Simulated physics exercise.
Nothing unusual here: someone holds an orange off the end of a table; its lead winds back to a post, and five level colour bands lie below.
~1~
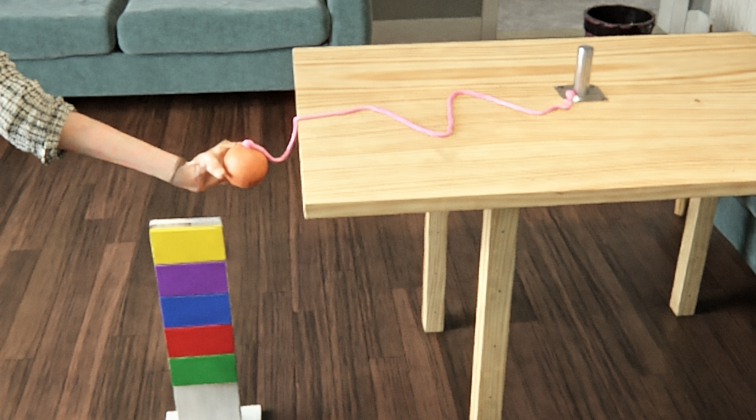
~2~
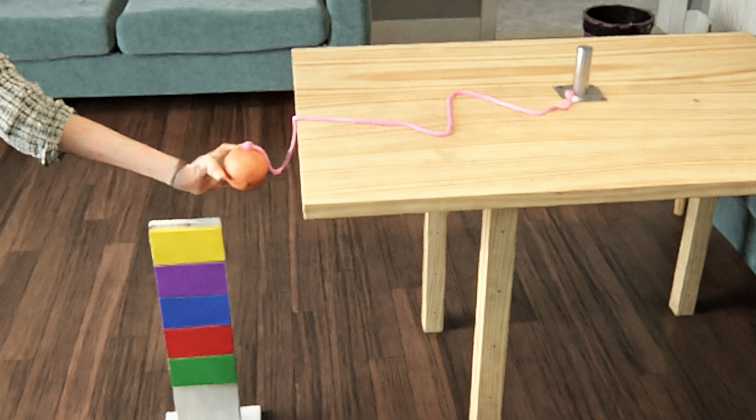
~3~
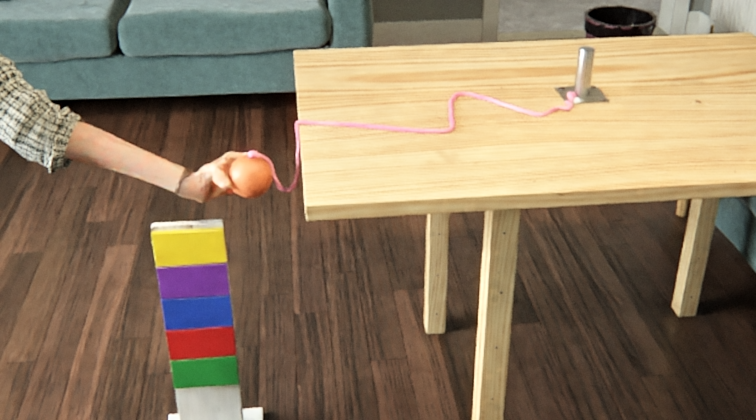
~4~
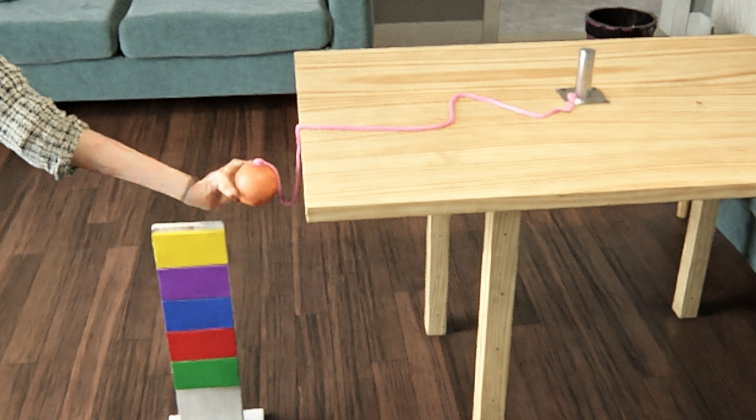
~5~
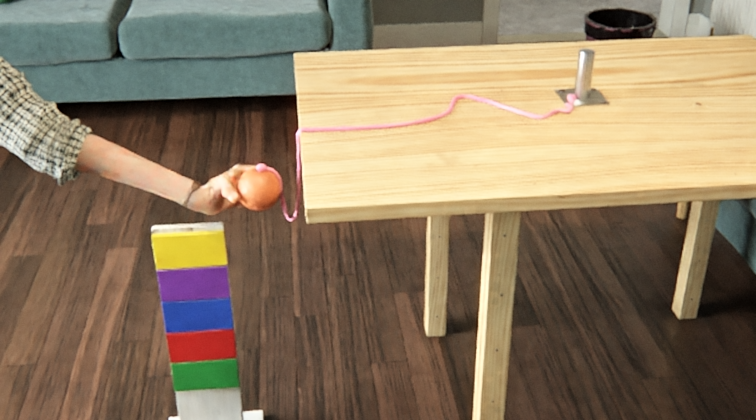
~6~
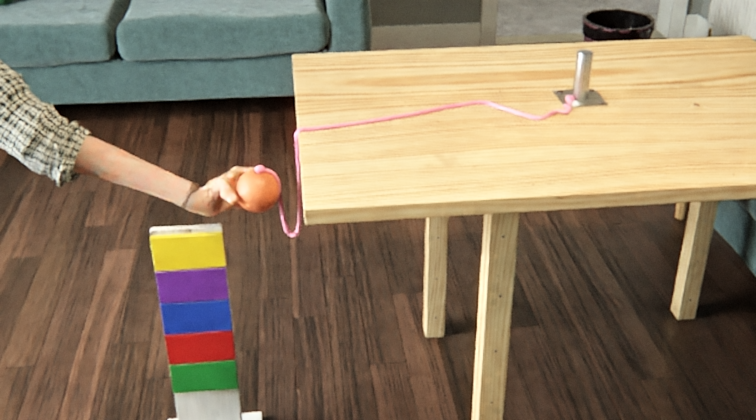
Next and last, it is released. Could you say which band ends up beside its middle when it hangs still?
Sure, it is green.
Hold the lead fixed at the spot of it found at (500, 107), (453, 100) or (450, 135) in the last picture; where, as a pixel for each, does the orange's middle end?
First try (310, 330), second try (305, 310), third try (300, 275).
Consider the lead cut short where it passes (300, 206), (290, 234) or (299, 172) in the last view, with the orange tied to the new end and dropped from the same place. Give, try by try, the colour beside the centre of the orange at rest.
Try by try, the answer is purple; blue; yellow.
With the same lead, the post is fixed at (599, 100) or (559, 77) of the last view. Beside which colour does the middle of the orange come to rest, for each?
Going case by case, it's green and then green.
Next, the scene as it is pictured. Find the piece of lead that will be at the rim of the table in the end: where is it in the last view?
That point sits at about (360, 123).
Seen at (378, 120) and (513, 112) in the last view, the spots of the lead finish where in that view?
(317, 110) and (467, 103), approximately.
Soon after, orange near (271, 360); level with green.
After that, orange near (338, 331); level with green.
And then, orange near (291, 346); level with green.
In the end, orange near (316, 345); level with green. Its centre hangs level with the green band.
